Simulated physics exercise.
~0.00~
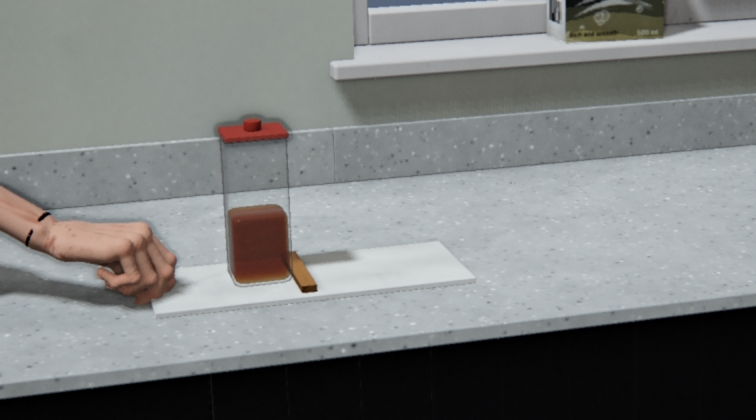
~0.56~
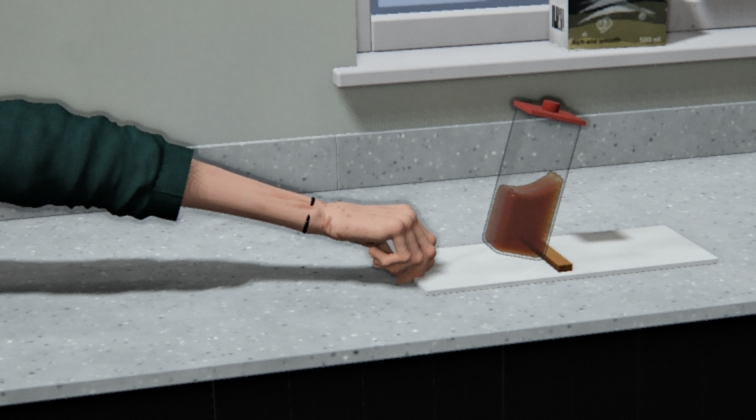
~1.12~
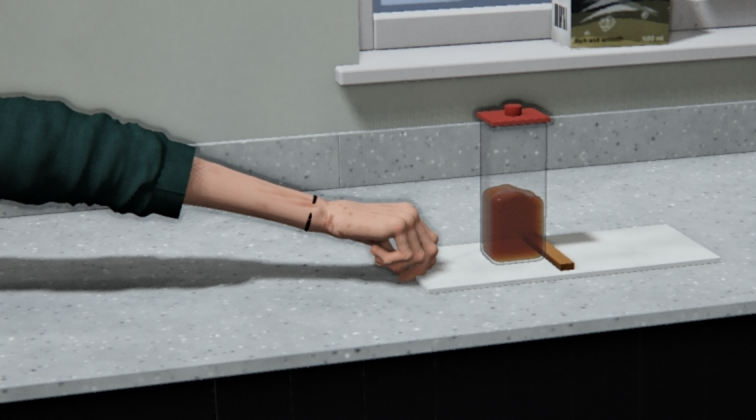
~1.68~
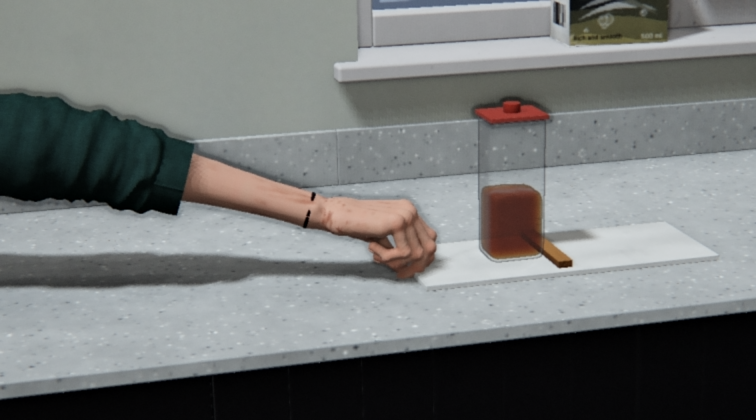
The video shows a hand moving a white board rightward along a speckled counter, carrying a clear, red-capped container of reddish-brown liquid beside a small wooden strip. As the board stops, the container tips to the right, then rocks back and stands upright while its sloshing liquid settles.
